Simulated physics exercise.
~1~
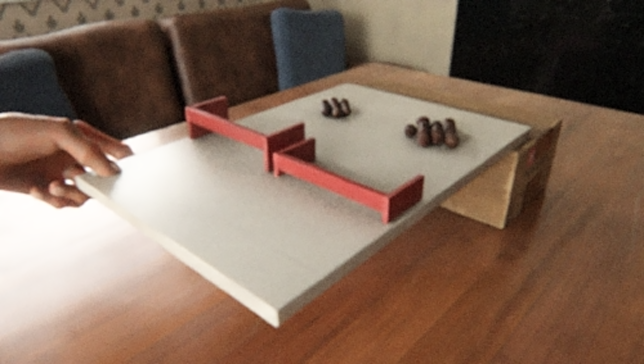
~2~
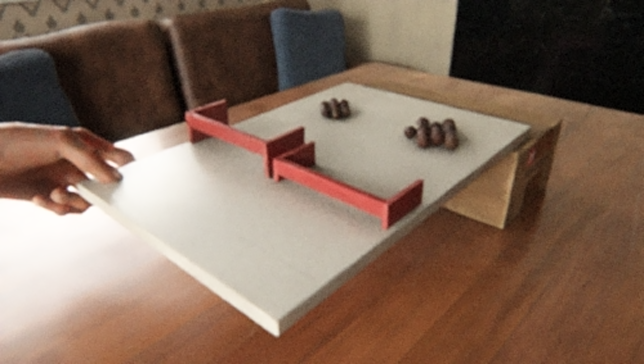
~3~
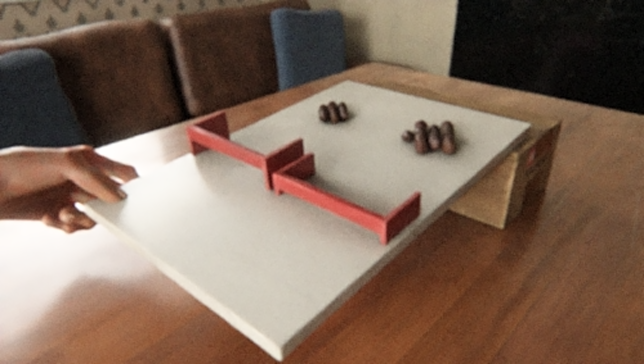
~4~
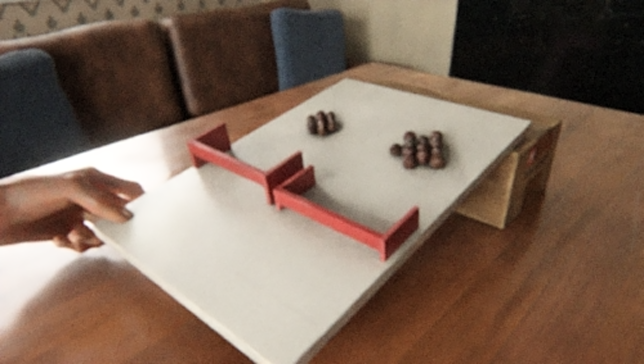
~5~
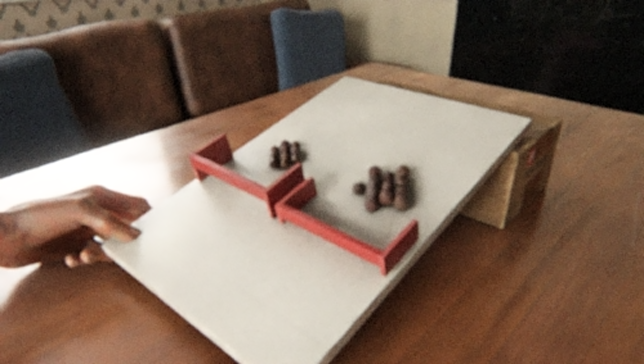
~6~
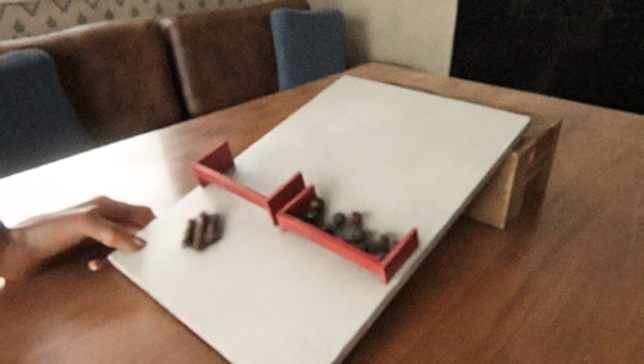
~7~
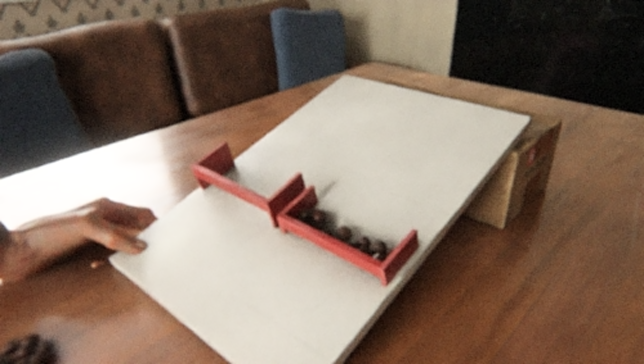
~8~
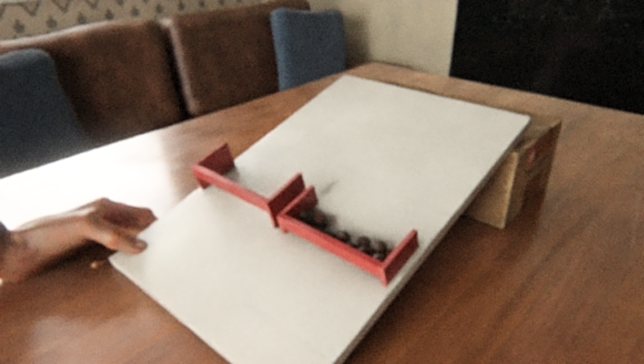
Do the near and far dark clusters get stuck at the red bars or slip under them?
The near cluster lodges against its red bar, while the far cluster passes beneath its bar and slides off the board.
